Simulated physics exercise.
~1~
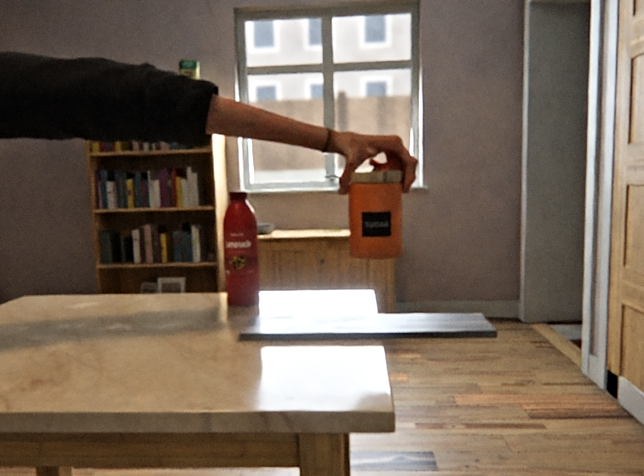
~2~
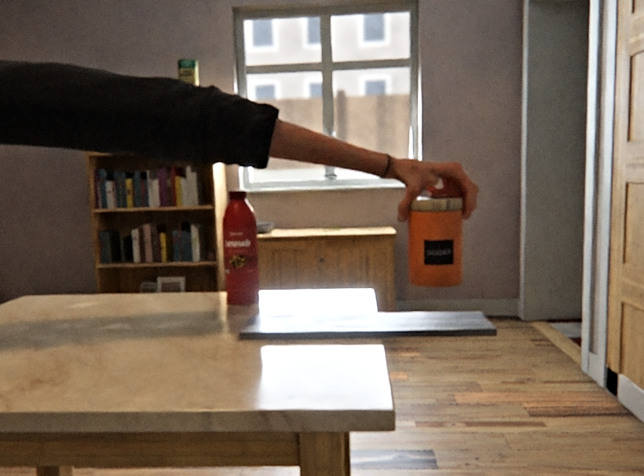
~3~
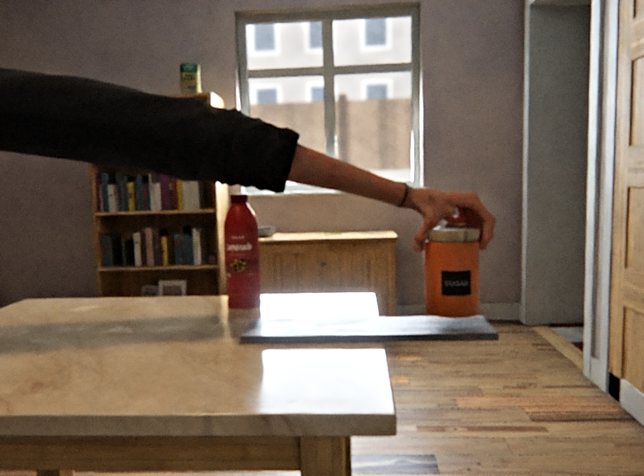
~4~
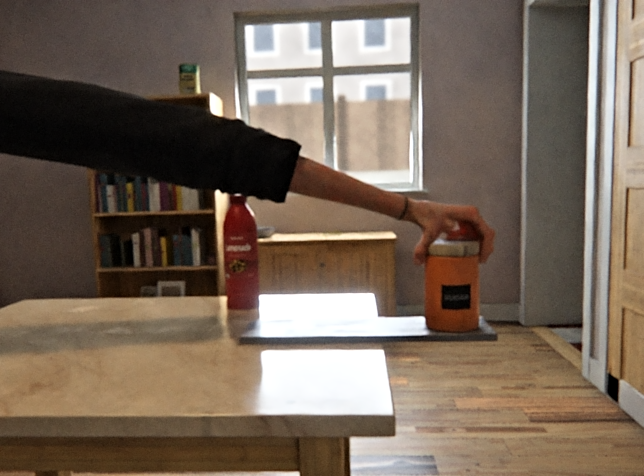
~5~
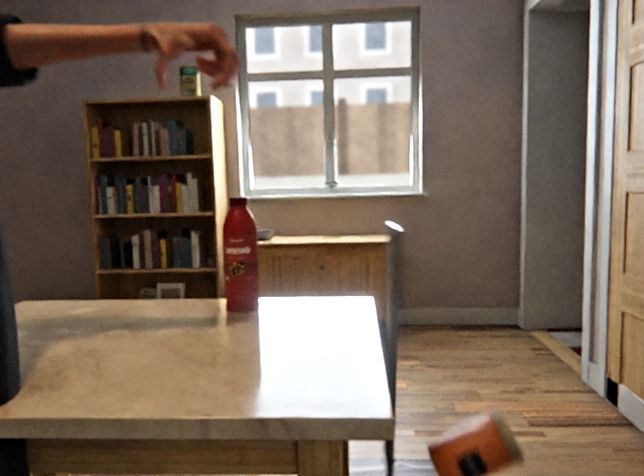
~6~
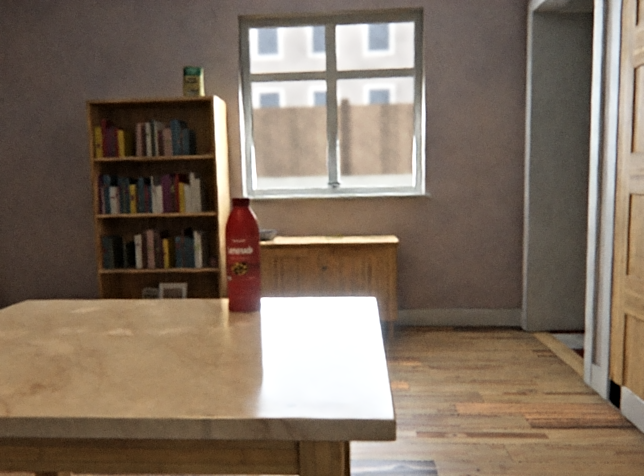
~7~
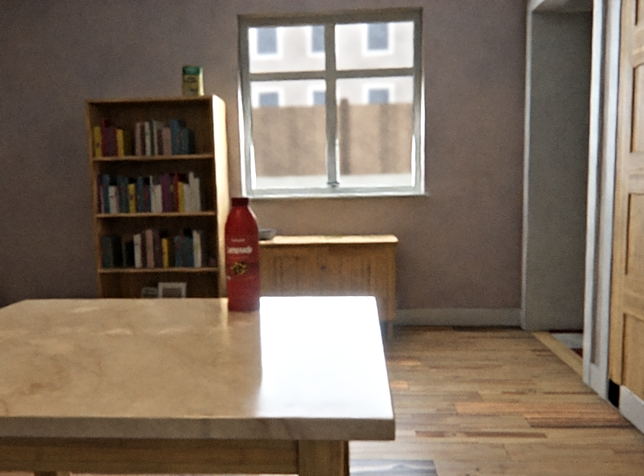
To begin with, a hand holds an orange jar by its lid above a grey plank that juts out past the right edge of a table, with a red bottle standing nearby. The arm carries the jar to the right and lowers it upright onto the plank's overhanging end. Once the hand lets go and draws back to the left, the plank swings upright off the table's edge and the jar tumbles toward the floor, tipped on its side. Both drop away, leaving the jar out of sight. At the end, the red bottle still stands unmoved on the table.
